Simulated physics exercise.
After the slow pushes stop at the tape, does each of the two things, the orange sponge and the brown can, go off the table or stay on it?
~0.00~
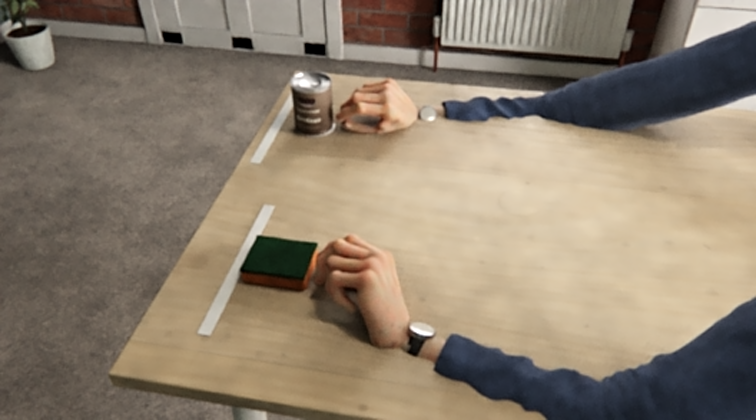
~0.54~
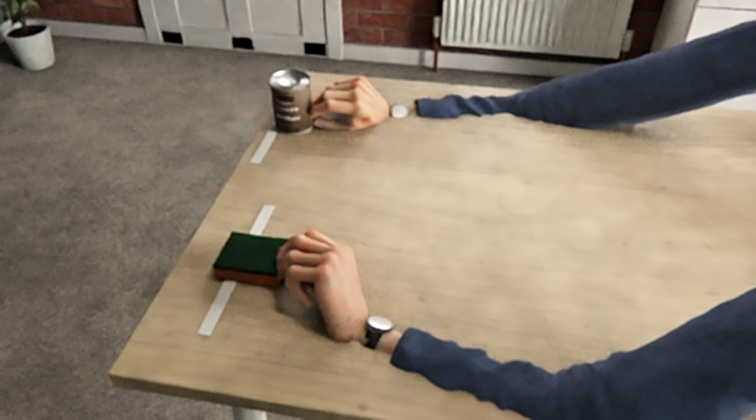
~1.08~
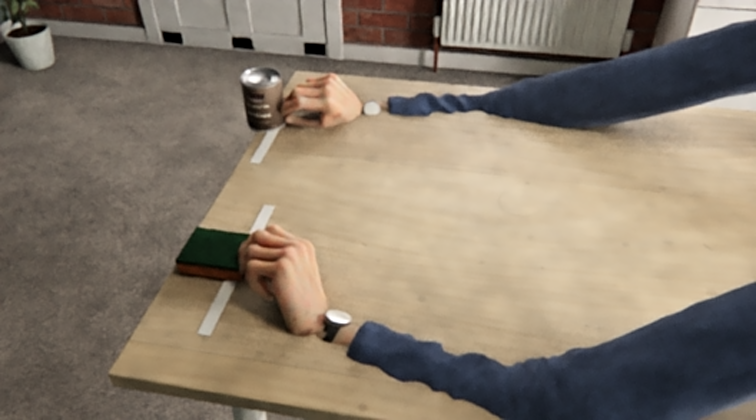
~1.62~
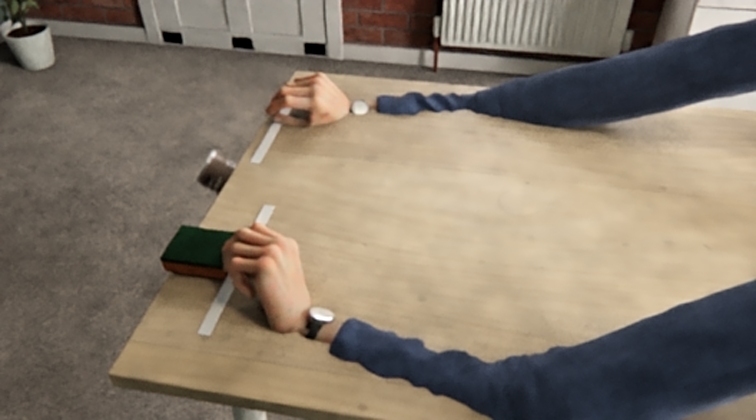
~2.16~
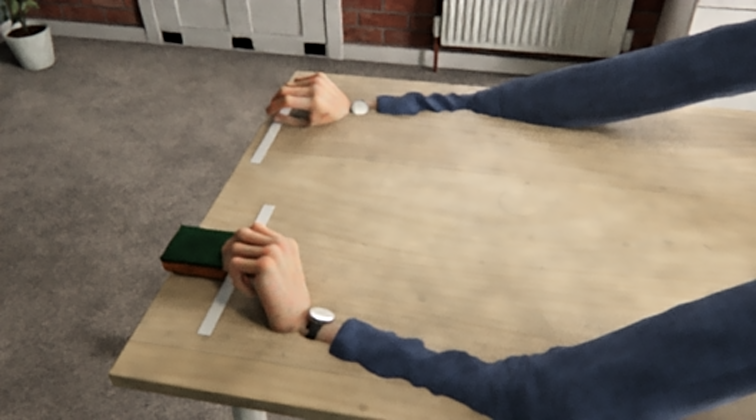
The brown can goes over the edge and drops out of sight. The orange sponge stays on the table.
